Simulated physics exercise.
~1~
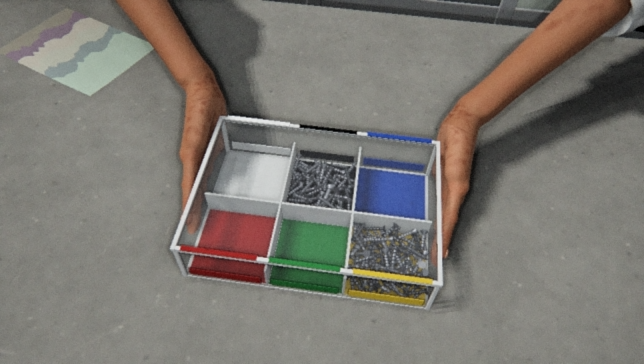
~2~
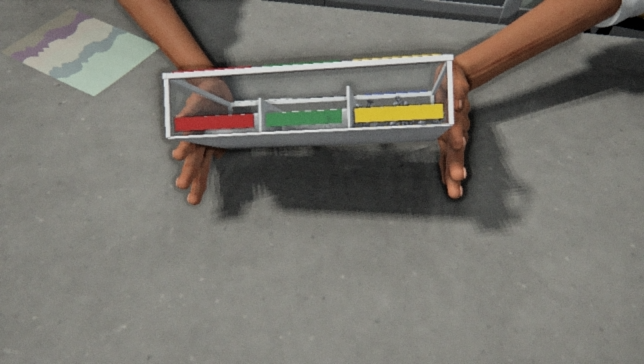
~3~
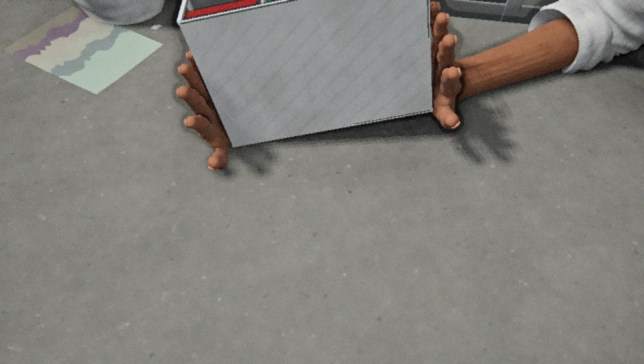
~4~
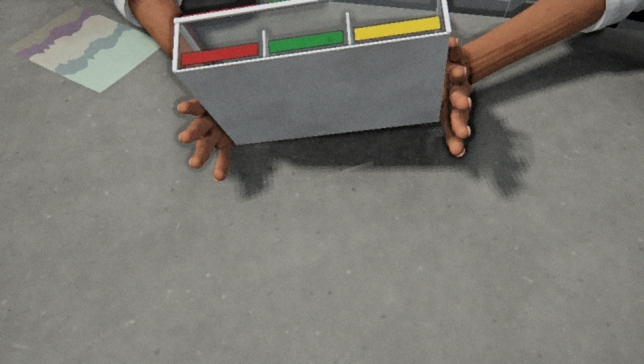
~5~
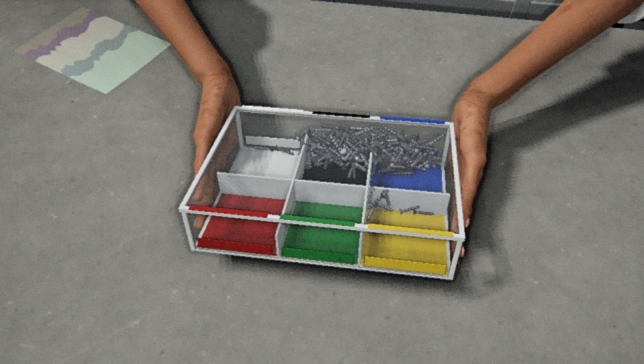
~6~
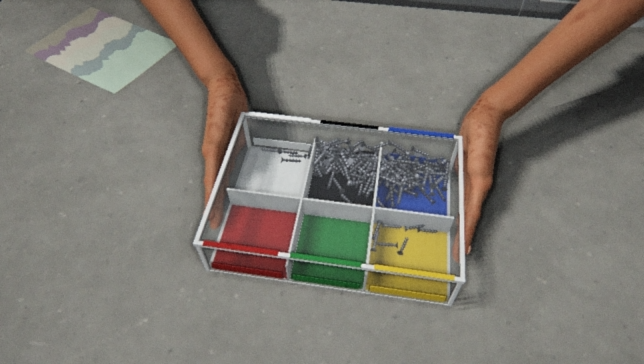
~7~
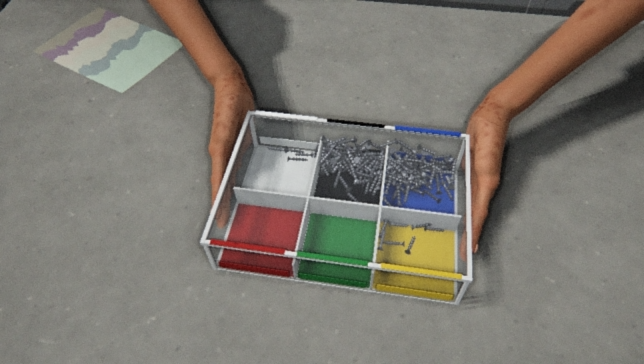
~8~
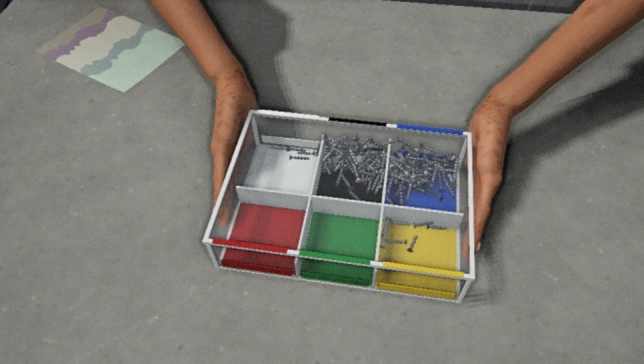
In the video, two hands tip a clear-lidded box of six coloured compartments up until its underside shows, then lower it flat, and the steel screws, first in the black and yellow sections, end mostly in black and blue, with a few in yellow and white.
